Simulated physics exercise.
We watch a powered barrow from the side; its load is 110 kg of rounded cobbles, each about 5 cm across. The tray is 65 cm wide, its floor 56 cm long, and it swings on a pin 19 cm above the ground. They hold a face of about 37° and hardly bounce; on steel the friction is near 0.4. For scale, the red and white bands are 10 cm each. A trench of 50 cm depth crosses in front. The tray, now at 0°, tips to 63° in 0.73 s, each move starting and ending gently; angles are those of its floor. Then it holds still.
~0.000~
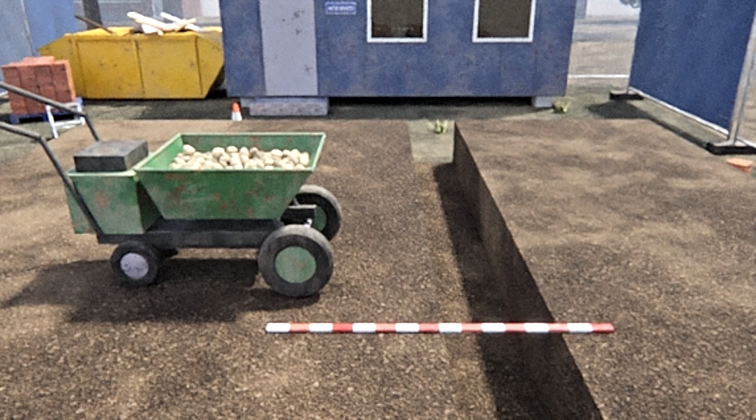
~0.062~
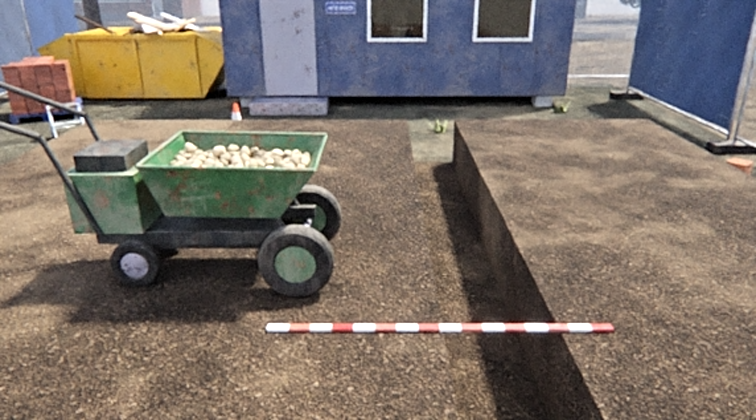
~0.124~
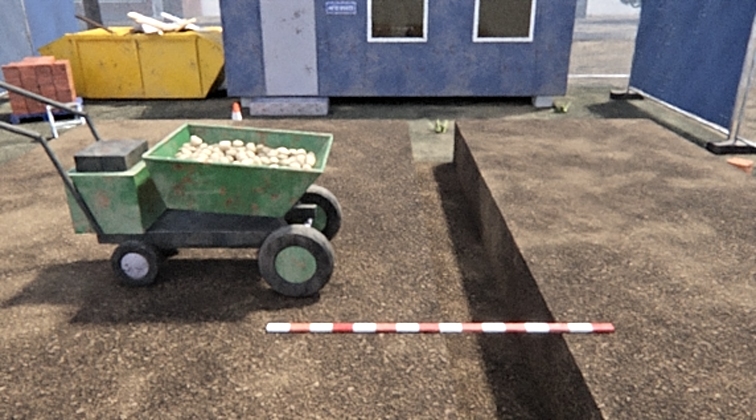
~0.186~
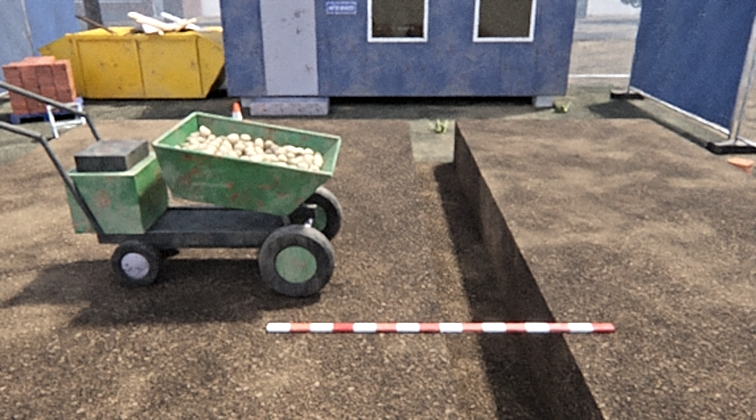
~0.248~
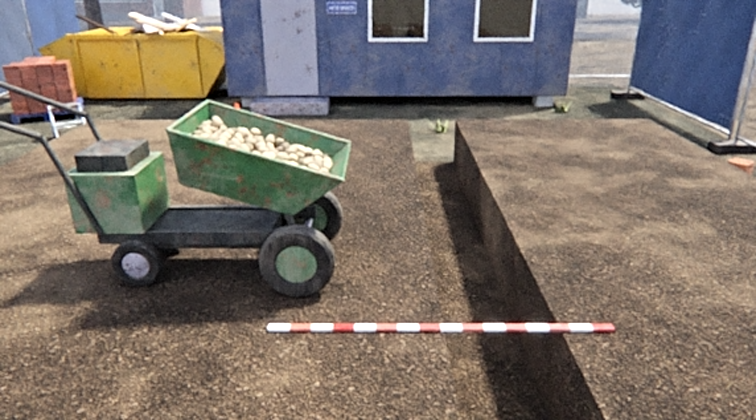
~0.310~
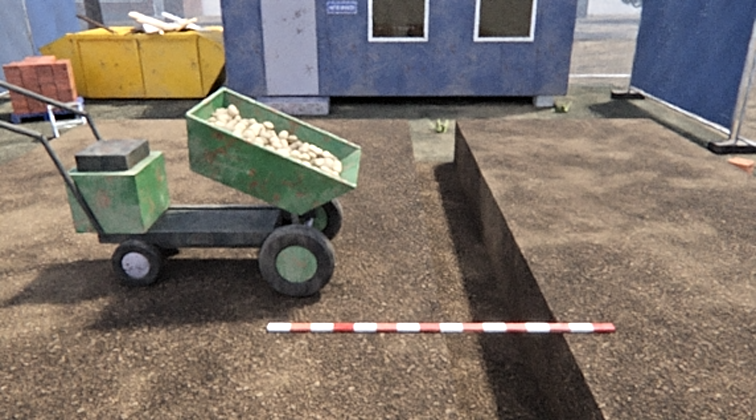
Green powered barrow loaded with rounded stones standing still beside a trench, its tray gradually tilting forward to the right.
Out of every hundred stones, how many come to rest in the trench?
Close to 58 in a hundred.
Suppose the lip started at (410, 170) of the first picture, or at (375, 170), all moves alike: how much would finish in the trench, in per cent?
About 55 and 80 per cent.
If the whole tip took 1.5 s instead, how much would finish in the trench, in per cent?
It would be near 45 per cent.
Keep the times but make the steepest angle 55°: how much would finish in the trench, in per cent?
It would be near 30 per cent.
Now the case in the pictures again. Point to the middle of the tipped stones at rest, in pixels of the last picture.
Their middle is at about (471, 334).
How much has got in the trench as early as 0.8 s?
About 0 per cent by then.
After 0.6 s the floor is at 53°; 100 % in the tray; the foremost stones are at (374, 201).
After 0.8 s the floor is at 63°; 88 % in the tray, 11 % short of the trench, 1 % in the trench; the foremost stones are at (438, 246).
After 1.2 s the floor is at 63°; 46 % in the tray, 16 % short of the trench, 39 % in the trench; the foremost stones are at (519, 335).
After 3.1 s the floor is at 63°; 17 % in the tray, 25 % short of the trench, 58 % in the trench; the foremost stones are at (519, 339).
